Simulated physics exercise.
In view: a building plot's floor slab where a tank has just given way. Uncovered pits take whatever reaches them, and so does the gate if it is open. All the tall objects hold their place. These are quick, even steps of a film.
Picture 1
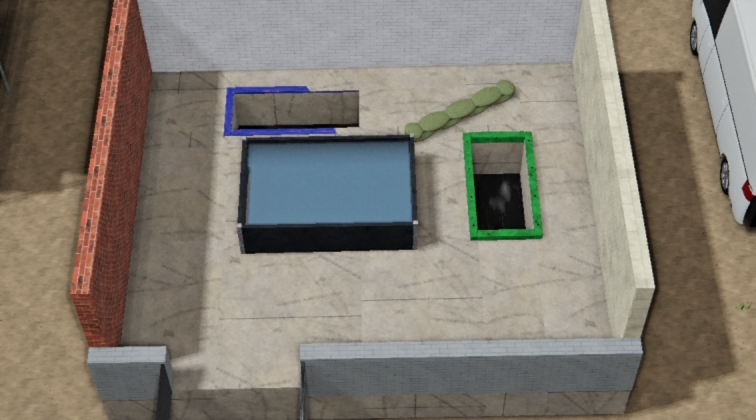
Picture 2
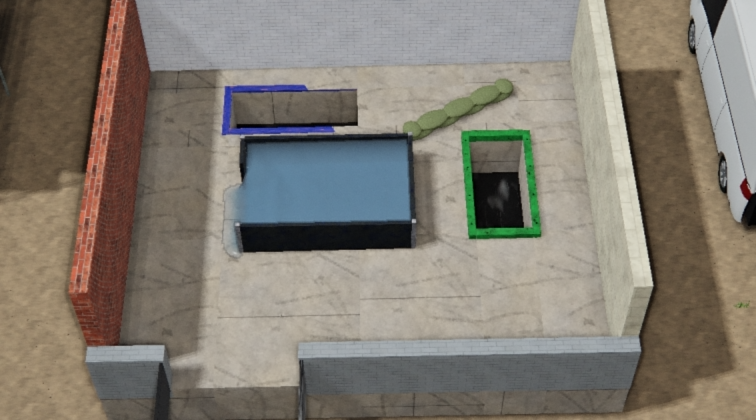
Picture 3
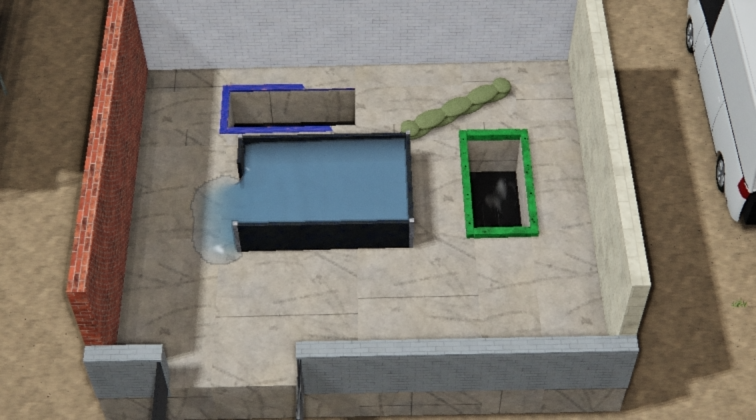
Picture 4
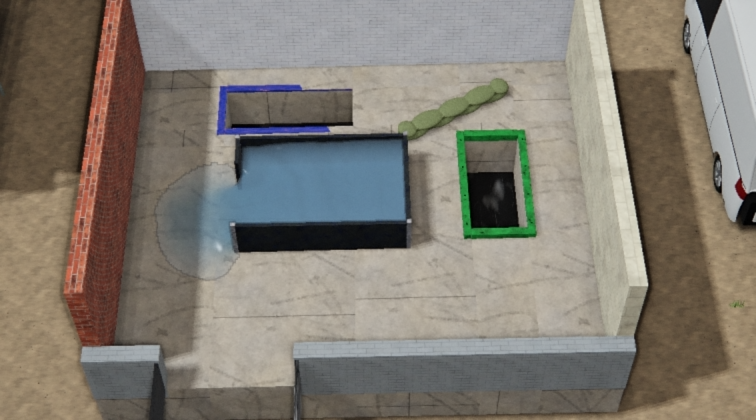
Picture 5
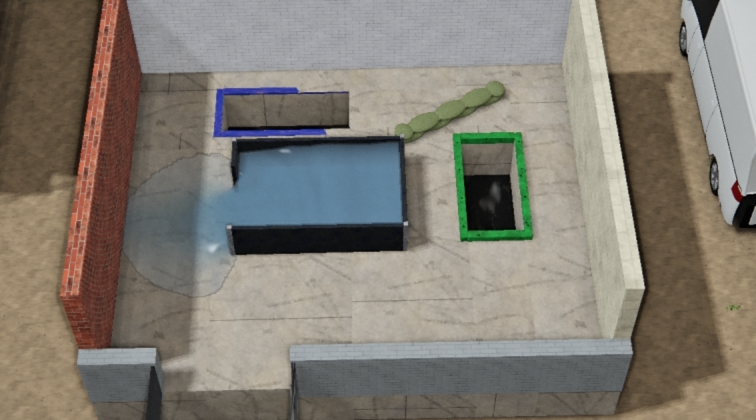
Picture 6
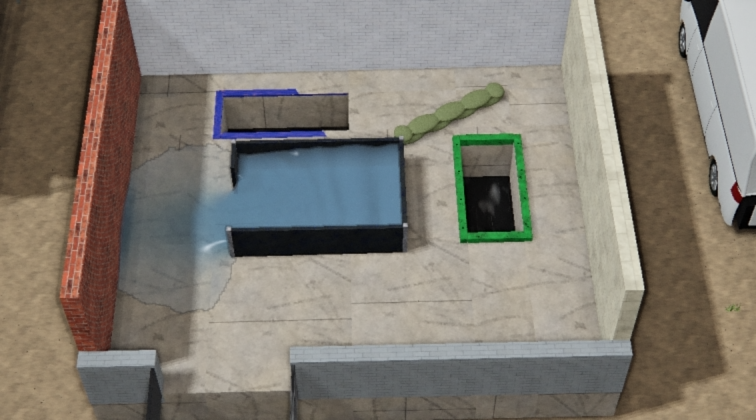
At the start, water sits still in a dark-sided tank on a walled slab, between a blue-edged opening and a green-edged one. Water then pours from the tank's left side and spreads over the floor in a widening, rounded sheet, reaching the red brick wall and extending along its base.
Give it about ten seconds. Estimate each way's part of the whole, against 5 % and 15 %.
In the end: The gate takes above 15 %; the green pit takes not even 5 %; the blue pit takes above 15 %.
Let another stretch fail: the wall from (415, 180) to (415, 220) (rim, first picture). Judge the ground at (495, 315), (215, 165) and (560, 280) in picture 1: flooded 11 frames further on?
One after the other: Wet, dry, covered.
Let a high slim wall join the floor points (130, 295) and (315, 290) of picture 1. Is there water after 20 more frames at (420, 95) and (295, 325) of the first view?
As listed: Not flooded, clear.
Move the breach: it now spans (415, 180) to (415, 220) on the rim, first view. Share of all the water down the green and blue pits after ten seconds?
Parts in a hundred: Green 25, blue 2.
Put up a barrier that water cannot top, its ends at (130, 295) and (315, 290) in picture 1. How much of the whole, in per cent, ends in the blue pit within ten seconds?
Parts in a hundred: Blue 35.
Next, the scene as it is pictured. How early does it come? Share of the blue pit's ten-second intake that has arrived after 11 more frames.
Some 0 per cent.
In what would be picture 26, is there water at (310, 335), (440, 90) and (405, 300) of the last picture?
One after the other: Awash, clear, free of water.
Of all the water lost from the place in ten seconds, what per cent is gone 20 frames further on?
Near 15 in a hundred.
A moment on, water covers 15 % of the floor; the gate 0 %, the green pit 0 %, the blue pit 0 %.
Next, water covers 25 % of the floor; the gate 0 %, the green pit 0 %, the blue pit 0 %.
Then, water covers 40 % of the floor; the gate 3 %, the green pit 0 %, the blue pit 2 %.
Later, water covers 70 % of the floor; the gate 12 %, the green pit 0 %, the blue pit 13 %.
In the end, water covers 80 % of the floor; the gate 19 %, the green pit 0 %, the blue pit 23 %.
